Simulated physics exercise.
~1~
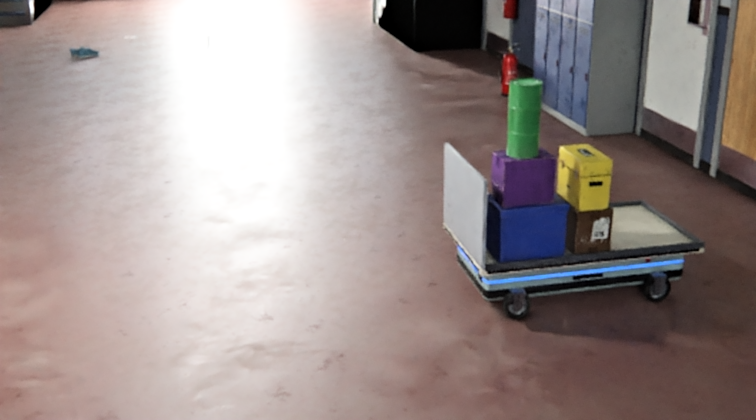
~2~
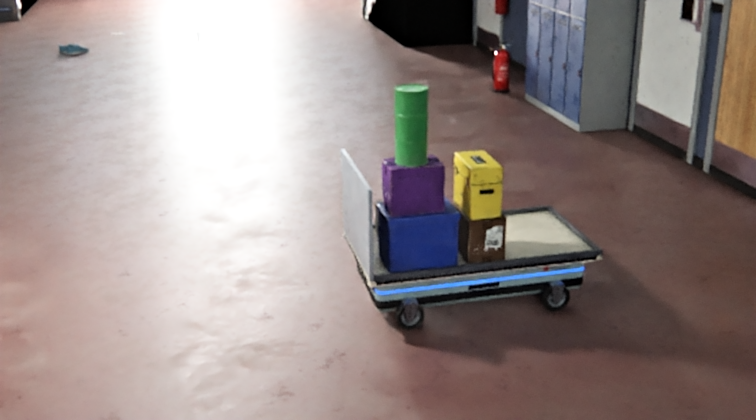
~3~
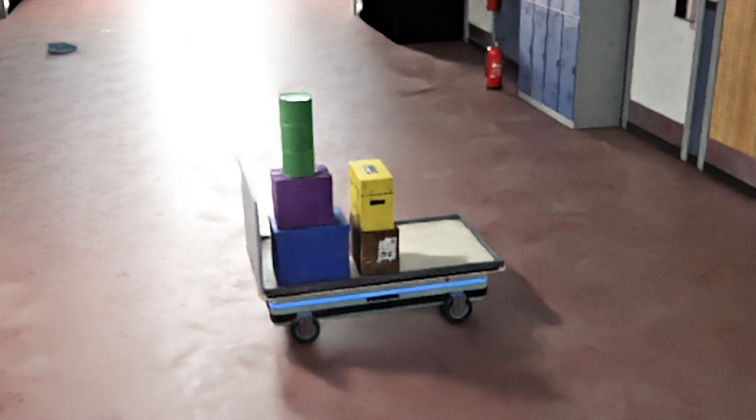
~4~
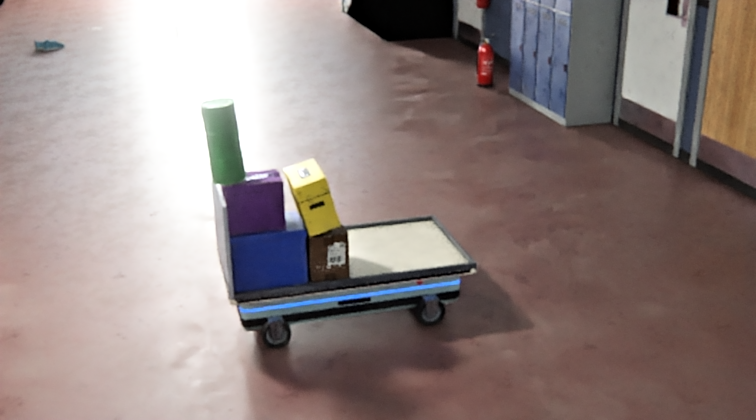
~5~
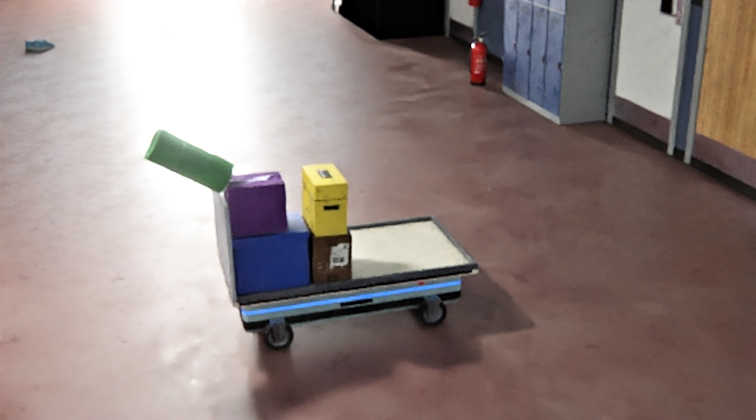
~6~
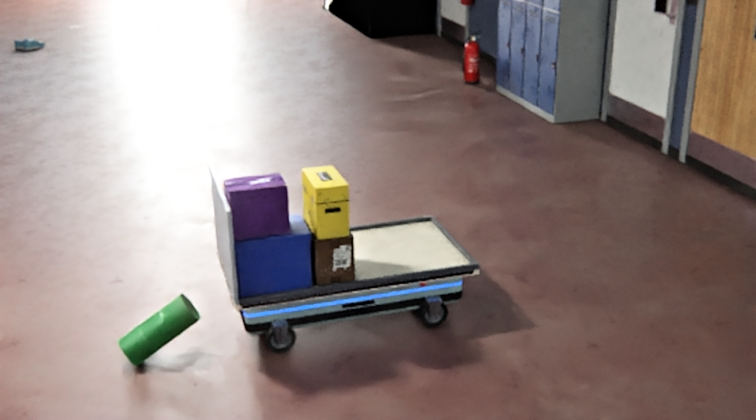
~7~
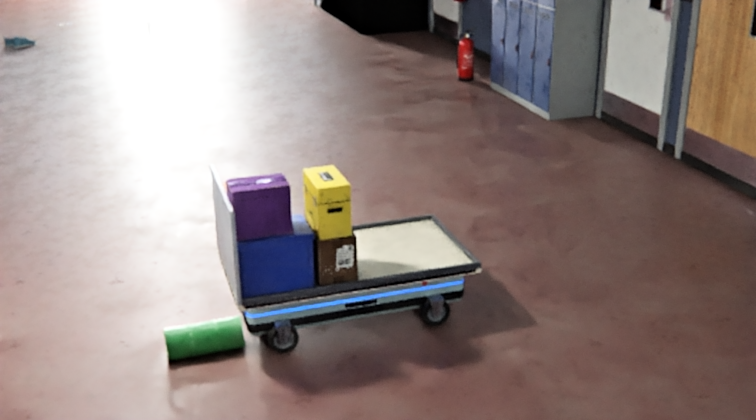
A flat cart rolls left and stops, and its green canister topples onto the floor.
